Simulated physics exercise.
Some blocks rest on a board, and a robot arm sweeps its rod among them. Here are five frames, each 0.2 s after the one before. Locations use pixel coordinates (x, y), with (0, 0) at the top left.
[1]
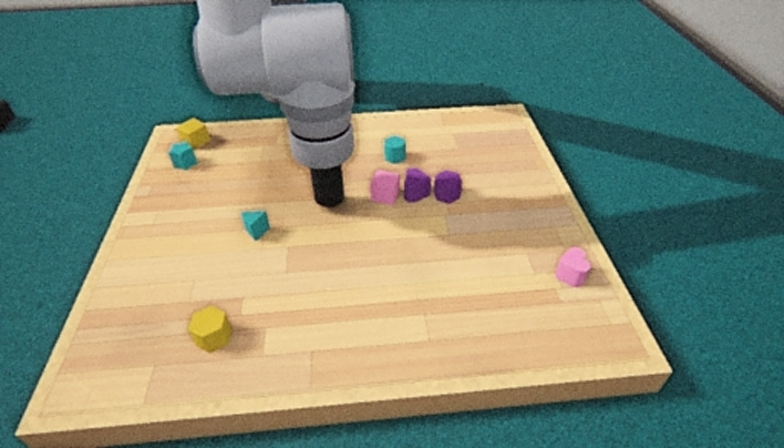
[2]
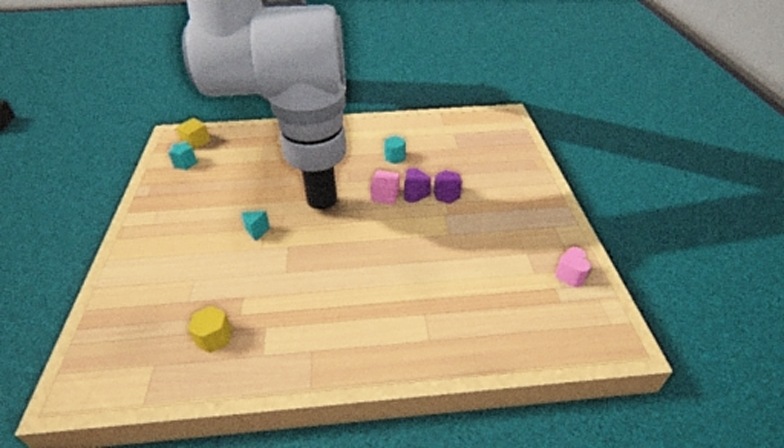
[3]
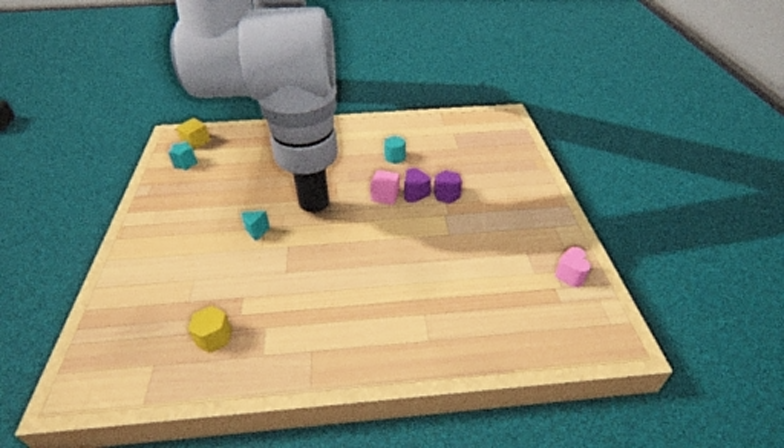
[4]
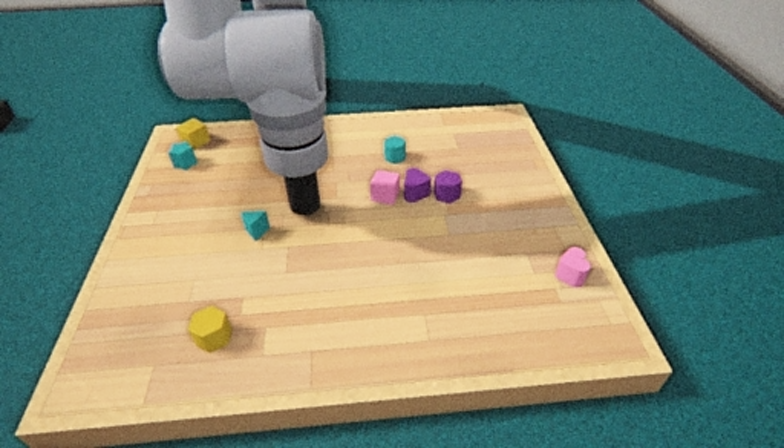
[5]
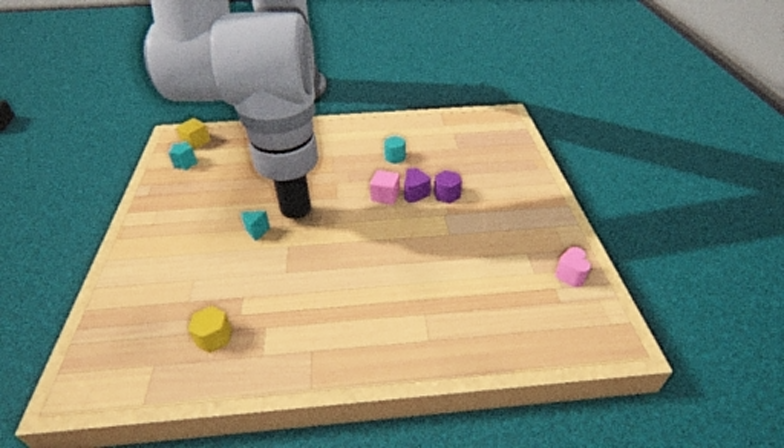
A grey robot arm with a black rod reaches over a light wooden board on a teal surface, seen from above at an angle. Yellow and turquoise blocks sit at the upper left, a turquoise triangular piece and yellow six-sided block lie nearer, and pink, purple and turquoise blocks rest towards the right. The arm slides its rod slowly left and slightly nearer, while the blocks and camera stay still.
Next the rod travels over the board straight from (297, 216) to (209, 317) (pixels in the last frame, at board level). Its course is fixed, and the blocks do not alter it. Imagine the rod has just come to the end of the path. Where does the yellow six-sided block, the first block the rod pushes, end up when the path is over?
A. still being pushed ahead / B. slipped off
My answer is option A.
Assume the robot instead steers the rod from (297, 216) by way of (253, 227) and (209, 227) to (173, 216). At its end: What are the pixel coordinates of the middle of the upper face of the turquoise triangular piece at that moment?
At roughly (216, 231).
The first path, step by step. One third of the way, rod at (270, 239); nothing pushed yet.
Two thirds of the way, rod at (241, 272); nothing pushed yet.
At the end, rod at (206, 310); yellow six-sided block at (203, 331), turned 20° anticlockwise; turquoise triangular piece still.
